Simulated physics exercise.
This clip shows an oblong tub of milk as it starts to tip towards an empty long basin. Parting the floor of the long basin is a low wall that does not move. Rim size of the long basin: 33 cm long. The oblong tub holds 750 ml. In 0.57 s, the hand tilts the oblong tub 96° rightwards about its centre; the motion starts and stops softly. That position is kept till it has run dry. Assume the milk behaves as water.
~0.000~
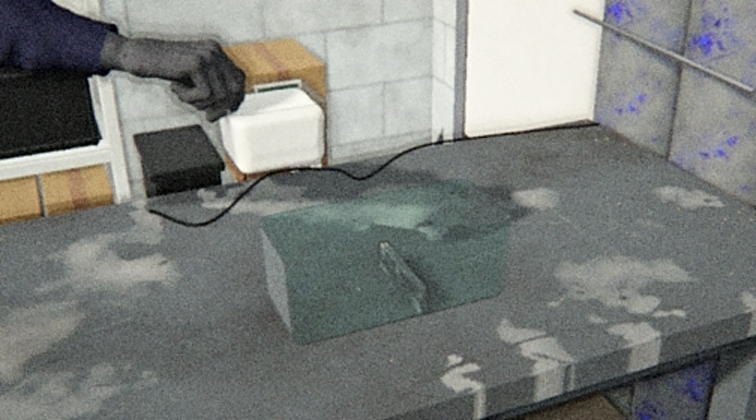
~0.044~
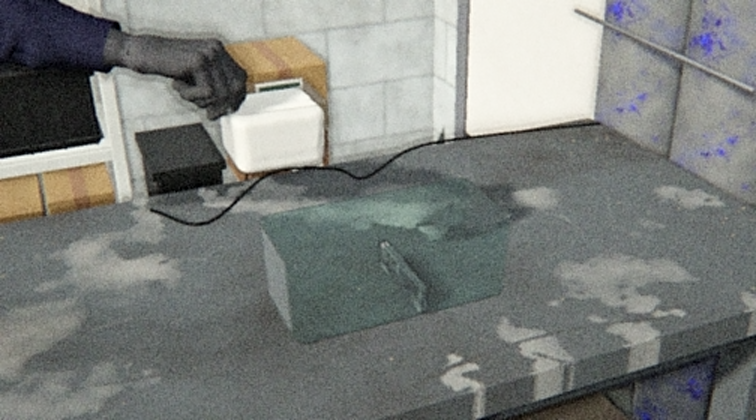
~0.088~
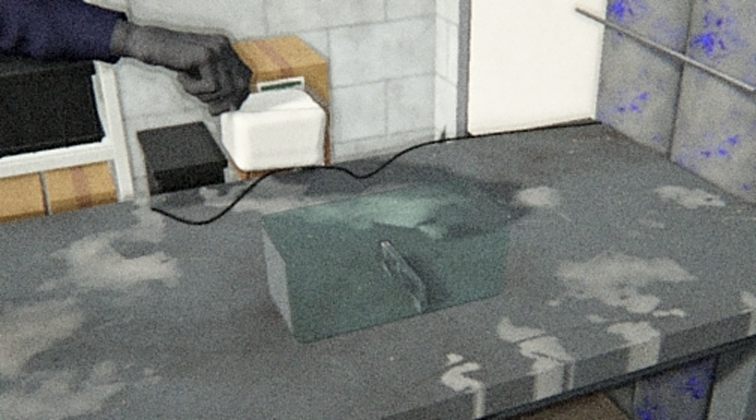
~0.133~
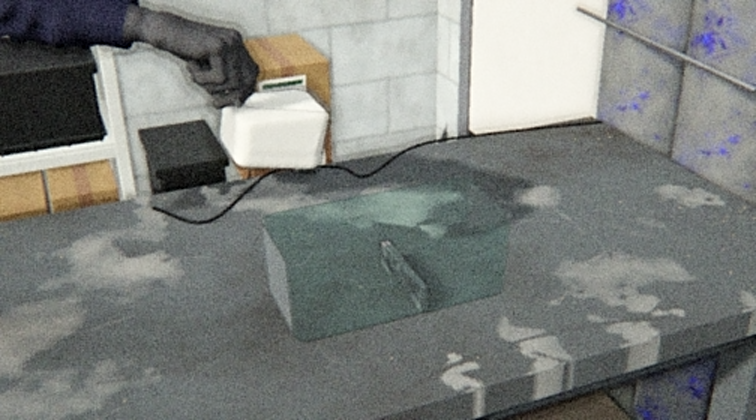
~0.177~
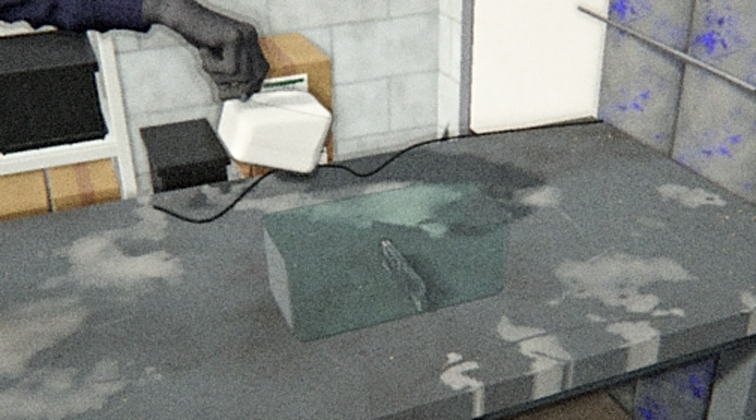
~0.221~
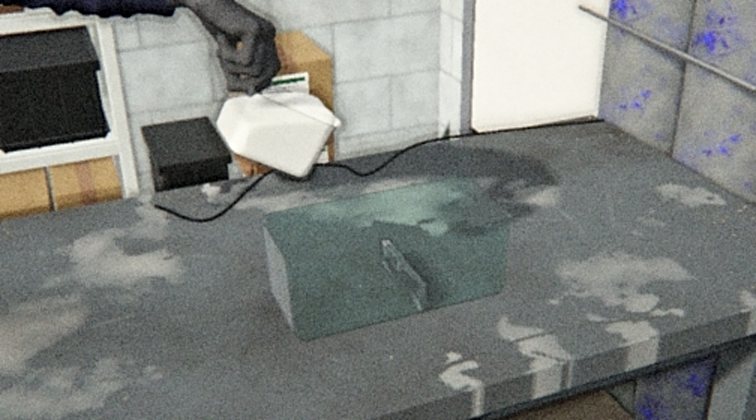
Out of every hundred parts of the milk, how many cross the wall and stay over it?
About 6 in every hundred.
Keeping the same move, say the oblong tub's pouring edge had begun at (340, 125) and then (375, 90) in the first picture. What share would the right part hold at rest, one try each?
25 per cent first, 80 per cent second.
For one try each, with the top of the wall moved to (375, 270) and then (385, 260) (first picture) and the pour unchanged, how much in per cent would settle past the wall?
Roughly 65 per cent, then 30 per cent.
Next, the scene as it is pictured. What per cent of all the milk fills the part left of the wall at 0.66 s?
Left share: Approx. 76 %.
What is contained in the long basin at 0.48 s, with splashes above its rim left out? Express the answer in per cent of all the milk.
Around 16 percent.
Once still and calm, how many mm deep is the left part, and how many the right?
The left ends up at roughly 26 mm, with the right at roughly 2 mm.
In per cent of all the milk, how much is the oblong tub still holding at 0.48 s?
38 %.
After 0.48 s the tilt is 90° and 38 per cent is still to pour, 16 is left of the wall and 0 right of it.
After 0.66 s the tilt is 96° and 11 per cent is still to pour, 77 is left of the wall and 1 right of it.
After 0.86 s the tilt is 96° and 3 per cent is still to pour, 86 is left of the wall and 4 right of it.
After 1.07 s the tilt is 96° and 1 per cent is still to pour, 91 is left of the wall and 5 right of it.
In the end 92 per cent lies left of the wall, 6 right of it and 2 outside.
